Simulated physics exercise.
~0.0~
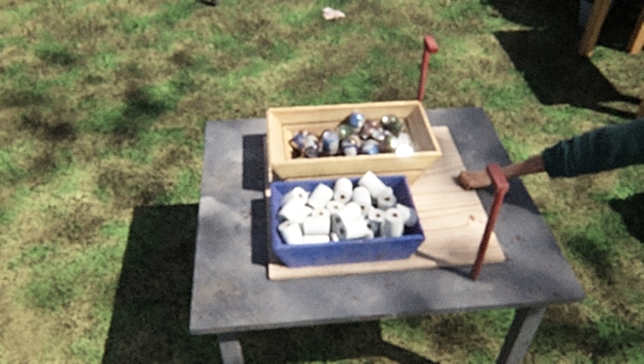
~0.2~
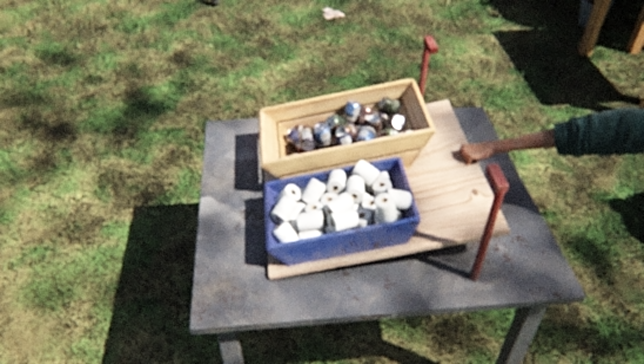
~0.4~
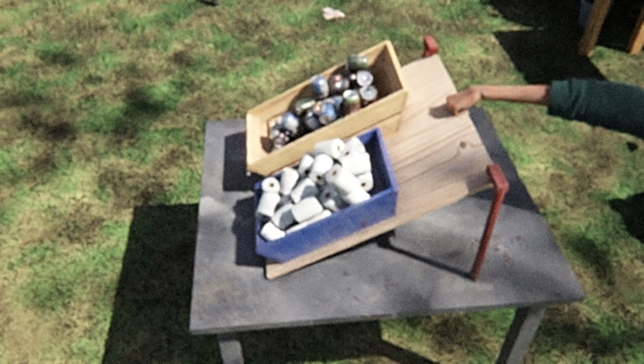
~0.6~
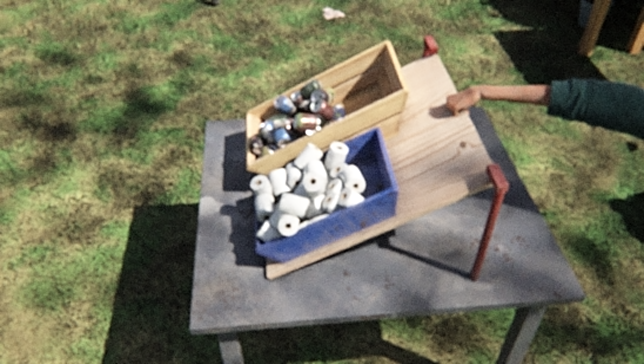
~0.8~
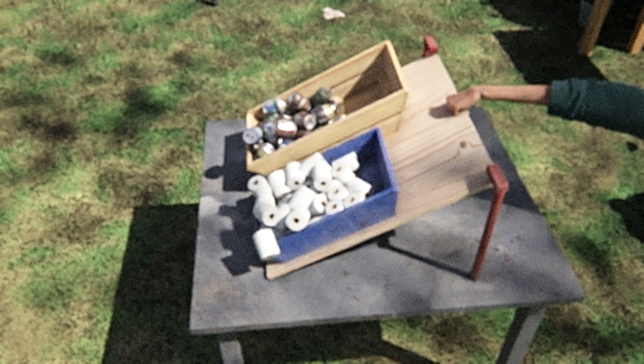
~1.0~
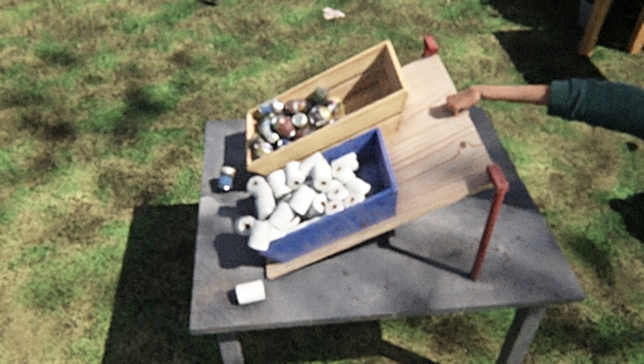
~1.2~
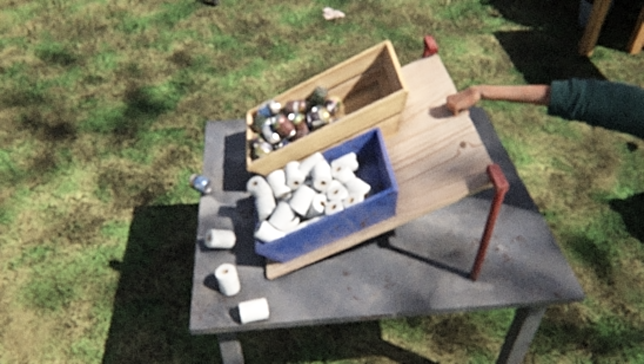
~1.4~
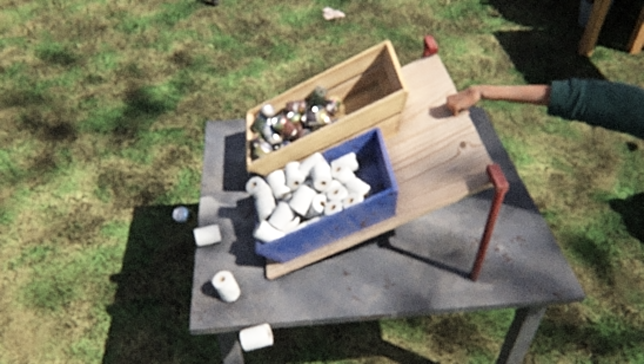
A hand reaching in from the right holds the end of a wooden board on a grey table standing on sunlit grass, seen from above. On the board sit a wooden basket of small cans at the back and a blue basket of white paper rolls in front. The hand flicks the board's right end up towards two red stops, tilting both baskets to the left. The cans and rolls slide down and bunch at the lower ends. Three rolls and one can spill onto the table and roll towards its edges, the can dropping off the left side, while most stay inside.
